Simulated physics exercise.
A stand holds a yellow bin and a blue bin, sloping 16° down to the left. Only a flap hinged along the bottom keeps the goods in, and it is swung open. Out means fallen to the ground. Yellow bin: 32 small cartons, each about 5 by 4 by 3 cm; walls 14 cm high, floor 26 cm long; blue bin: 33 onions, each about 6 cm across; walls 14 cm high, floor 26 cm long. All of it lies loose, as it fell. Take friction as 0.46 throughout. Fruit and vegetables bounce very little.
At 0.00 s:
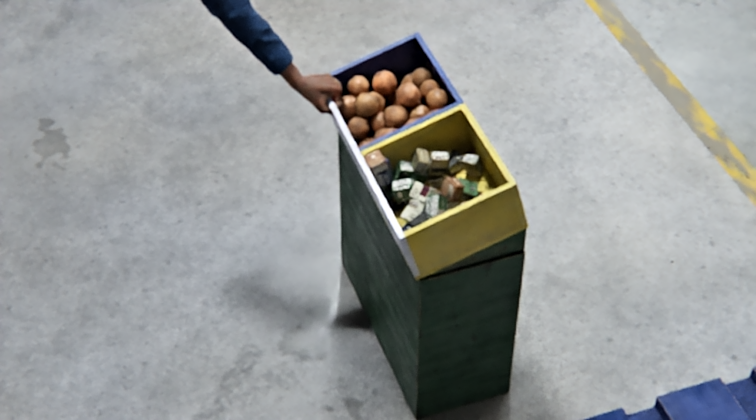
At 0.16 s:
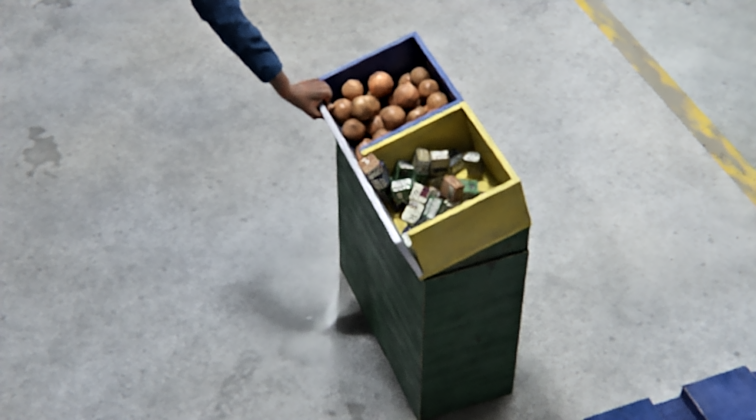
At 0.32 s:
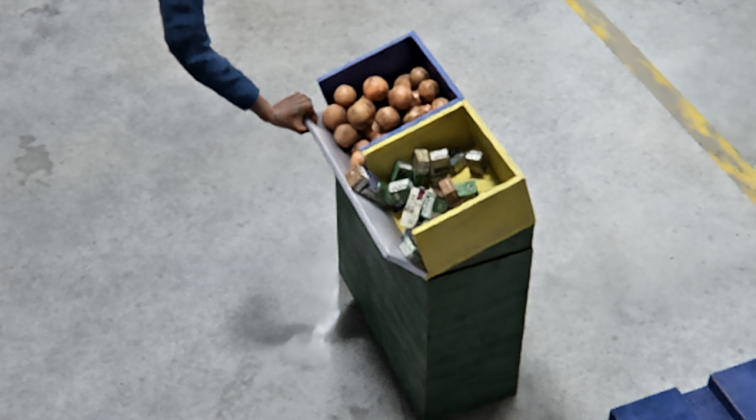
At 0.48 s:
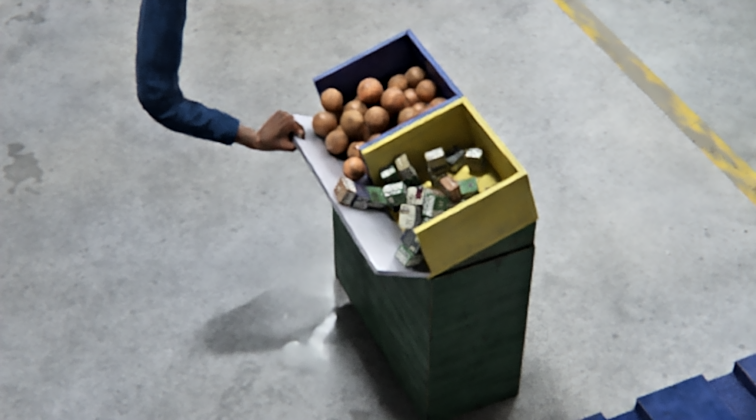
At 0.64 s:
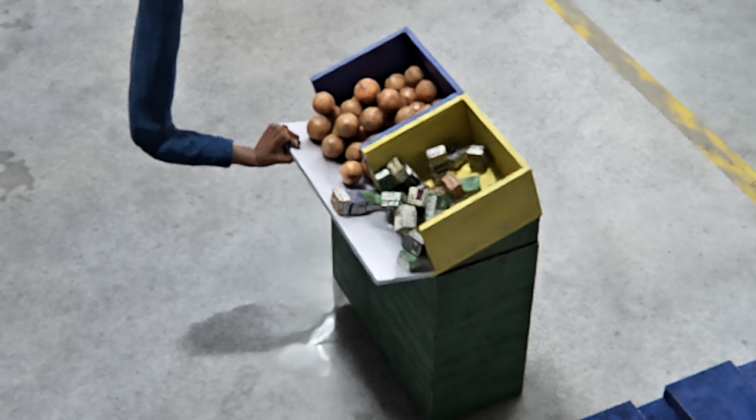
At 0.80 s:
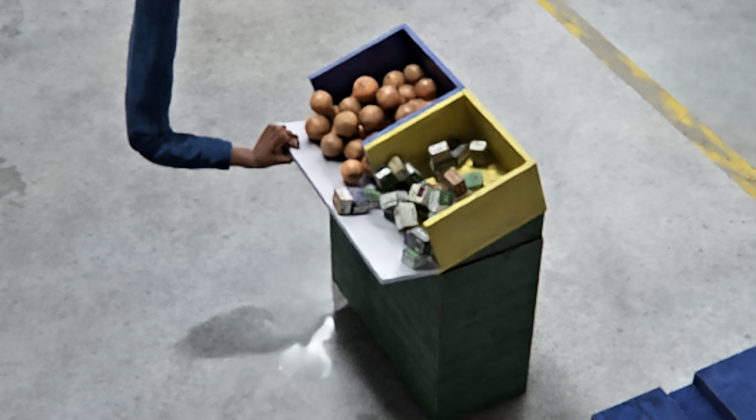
On a concrete floor, a hand swings open the pale flap of a green stand holding a blue bin of round brown items and a yellow bin of small cartons, and some goods slide left onto the flap.
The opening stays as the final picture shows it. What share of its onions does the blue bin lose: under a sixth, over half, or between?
Out of the blue bin go under a sixth of the onions.
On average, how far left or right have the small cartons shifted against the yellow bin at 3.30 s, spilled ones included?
About 4 cm to the left.
After 1.20 s, yellow bin 32 in, 0 out and blue bin 33 in, 0 out.
After 1.70 s, yellow bin 32 in, 0 out and blue bin 33 in, 0 out.
After 2.40 s, yellow bin 32 in, 0 out and blue bin 33 in, 0 out.
When it is over (at 3.30 s), yellow bin 32 in, 0 out and blue bin 33 in, 0 out. Asked share, 0 of 33, 0 per cent.
